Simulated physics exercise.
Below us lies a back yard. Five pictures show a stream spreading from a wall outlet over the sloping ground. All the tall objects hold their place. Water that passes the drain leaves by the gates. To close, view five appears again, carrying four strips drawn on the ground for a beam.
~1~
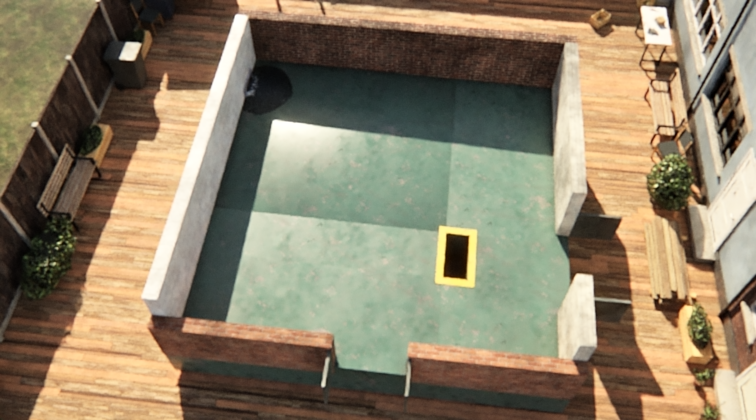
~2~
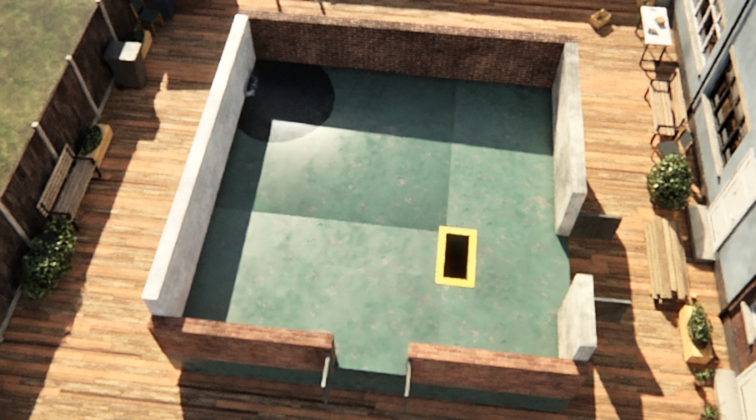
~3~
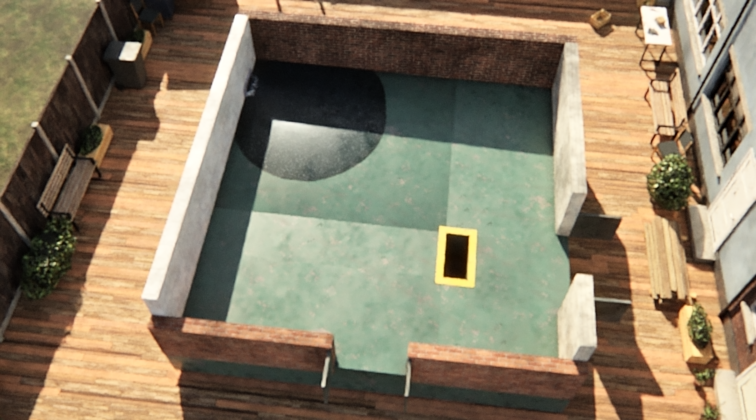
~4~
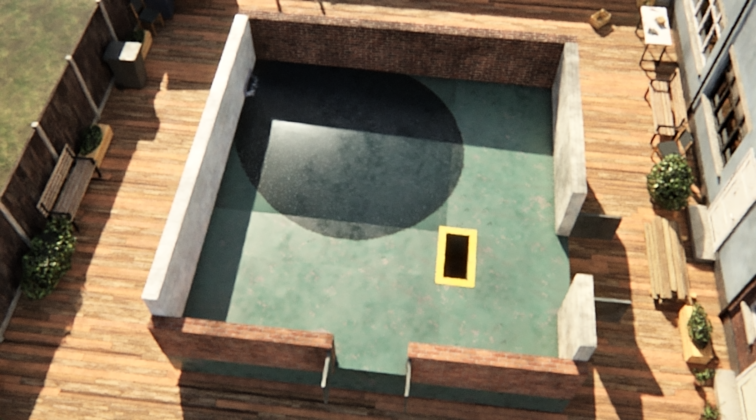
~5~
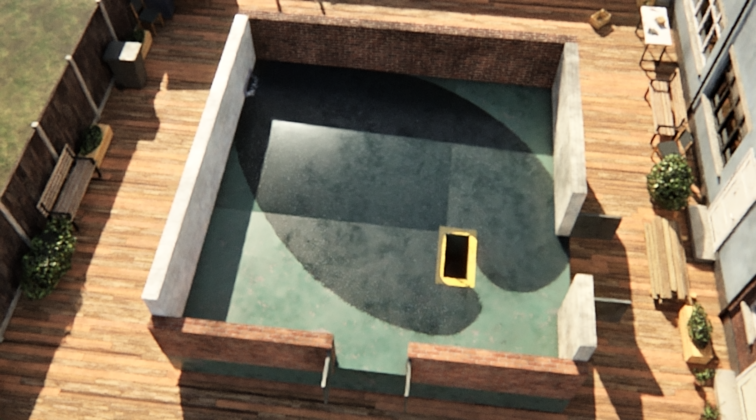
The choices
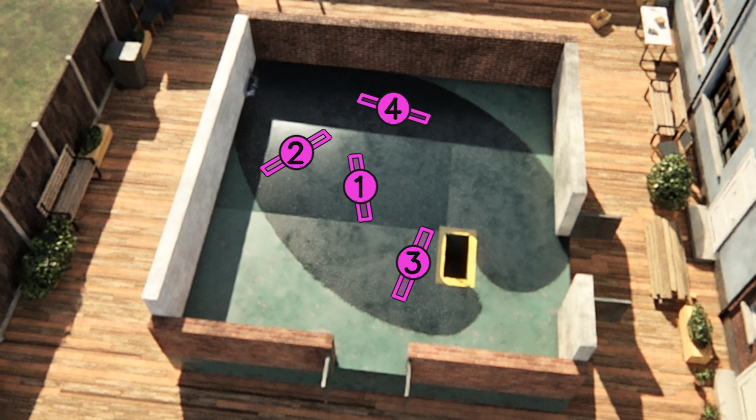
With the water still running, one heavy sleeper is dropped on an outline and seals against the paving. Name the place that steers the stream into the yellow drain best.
Place 4 does it best.
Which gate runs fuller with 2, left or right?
More leaves on the right.
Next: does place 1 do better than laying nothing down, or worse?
It is worse.
On the marked copy, 1 from (355, 156) to (365, 219); 2 from (264, 171) to (326, 134); 3 from (398, 297) to (427, 230); 4 from (360, 98) to (427, 119).
Choosing 1, about 17 % of the stream goes into the yellow drain, about 82 % out by the gates.
Choosing 2, about 18 % of the stream goes into the yellow drain, about 79 % out by the gates.
Choosing 3, about 18 % of the stream goes into the yellow drain, about 80 % out by the gates.
Choosing 4, about 28 % of the stream goes into the yellow drain, about 71 % out by the gates.
